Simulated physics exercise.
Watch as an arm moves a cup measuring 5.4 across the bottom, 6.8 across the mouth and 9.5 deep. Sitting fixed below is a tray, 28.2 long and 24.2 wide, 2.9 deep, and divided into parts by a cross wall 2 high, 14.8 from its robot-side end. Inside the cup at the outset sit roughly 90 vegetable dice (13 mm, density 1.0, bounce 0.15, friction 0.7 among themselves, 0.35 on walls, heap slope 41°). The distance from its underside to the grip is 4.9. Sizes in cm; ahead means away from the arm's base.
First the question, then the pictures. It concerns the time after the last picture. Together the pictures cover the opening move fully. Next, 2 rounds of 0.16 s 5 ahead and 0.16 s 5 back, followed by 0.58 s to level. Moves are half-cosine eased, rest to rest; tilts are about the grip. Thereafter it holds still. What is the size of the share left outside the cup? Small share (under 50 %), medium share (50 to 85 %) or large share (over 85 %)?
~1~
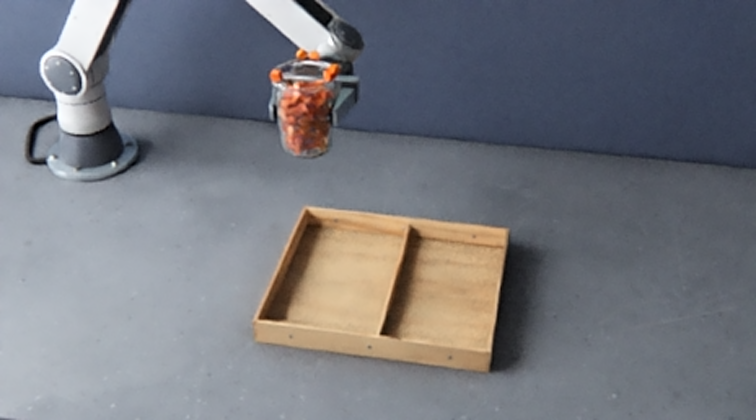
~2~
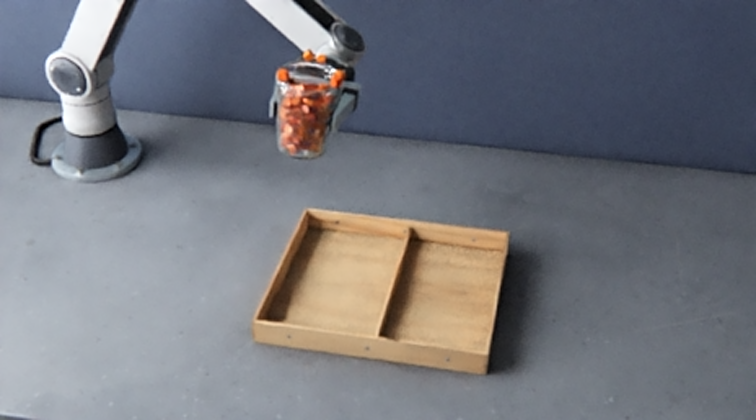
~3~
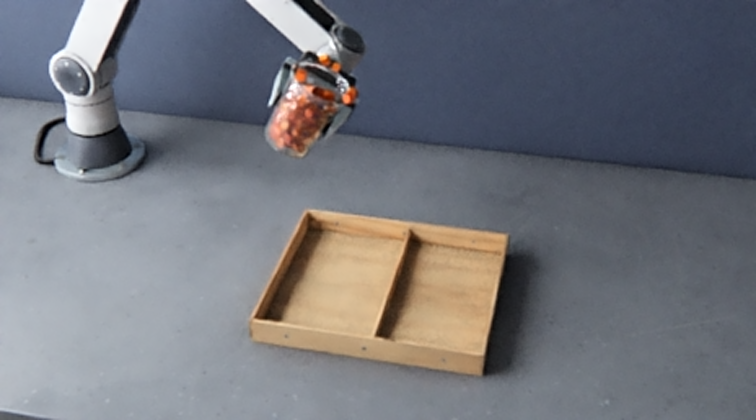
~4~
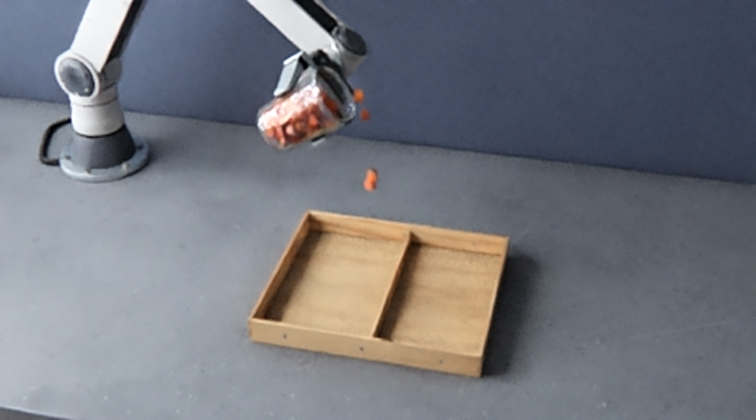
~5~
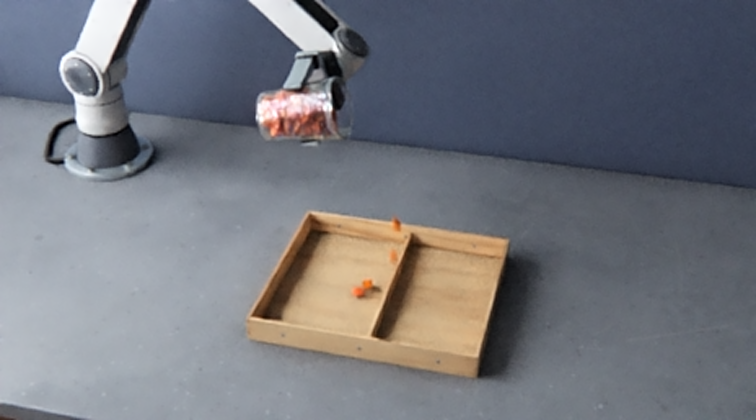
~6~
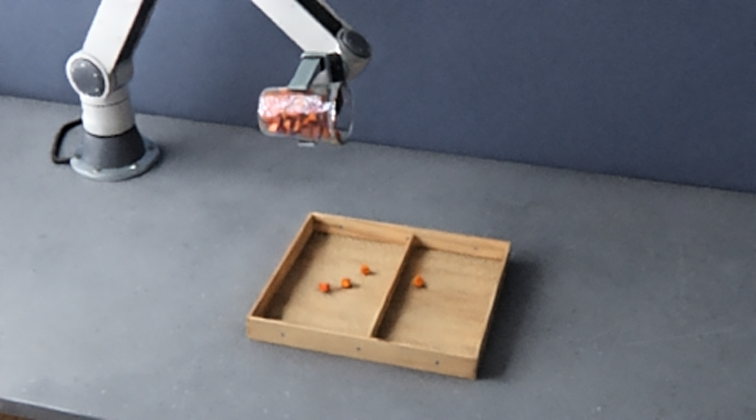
A medium share.
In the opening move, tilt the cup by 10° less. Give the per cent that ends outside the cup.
Estimate: Around 35 per cent.
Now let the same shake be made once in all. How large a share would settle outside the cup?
In that case it would be roughly 45 per cent.
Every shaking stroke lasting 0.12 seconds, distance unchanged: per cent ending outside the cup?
Estimate: Near 85 per cent.
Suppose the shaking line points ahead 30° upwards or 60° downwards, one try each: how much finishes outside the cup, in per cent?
You'd get some 80 per cent with the first setting and some 10 per cent with the second.
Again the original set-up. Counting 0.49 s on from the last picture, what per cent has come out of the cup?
Share gone: Around 45 %.
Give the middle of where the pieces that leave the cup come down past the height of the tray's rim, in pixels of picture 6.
Their middle sits near (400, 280).
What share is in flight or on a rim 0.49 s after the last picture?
My guess is some 1 in a hundred.
Then, 0.49 s after the last picture, tilted 84° forward, highest piece 26 above the table; 50 in the cup, 22 in the far-side part, 15 in the robot-side part, 1 in flight or on a rim.
Then, 0.98 s after the last picture, tilted 32° forward, highest piece 28 above the table; 34 in the far-side part, 27 in the cup, 27 in the robot-side part.
Then, 1.42 s after the last picture, level, highest piece 26 above the table; 34 in the far-side part, 27 in the cup, 27 in the robot-side part.
Then, 2.47 s after the last picture, level, highest piece 26 above the table; 34 in the far-side part, 27 in the cup, 27 in the robot-side part.
Final count, 34 in the far-side part, 27 in the cup, 27 in the robot-side part. That is 69 % outside the cup.
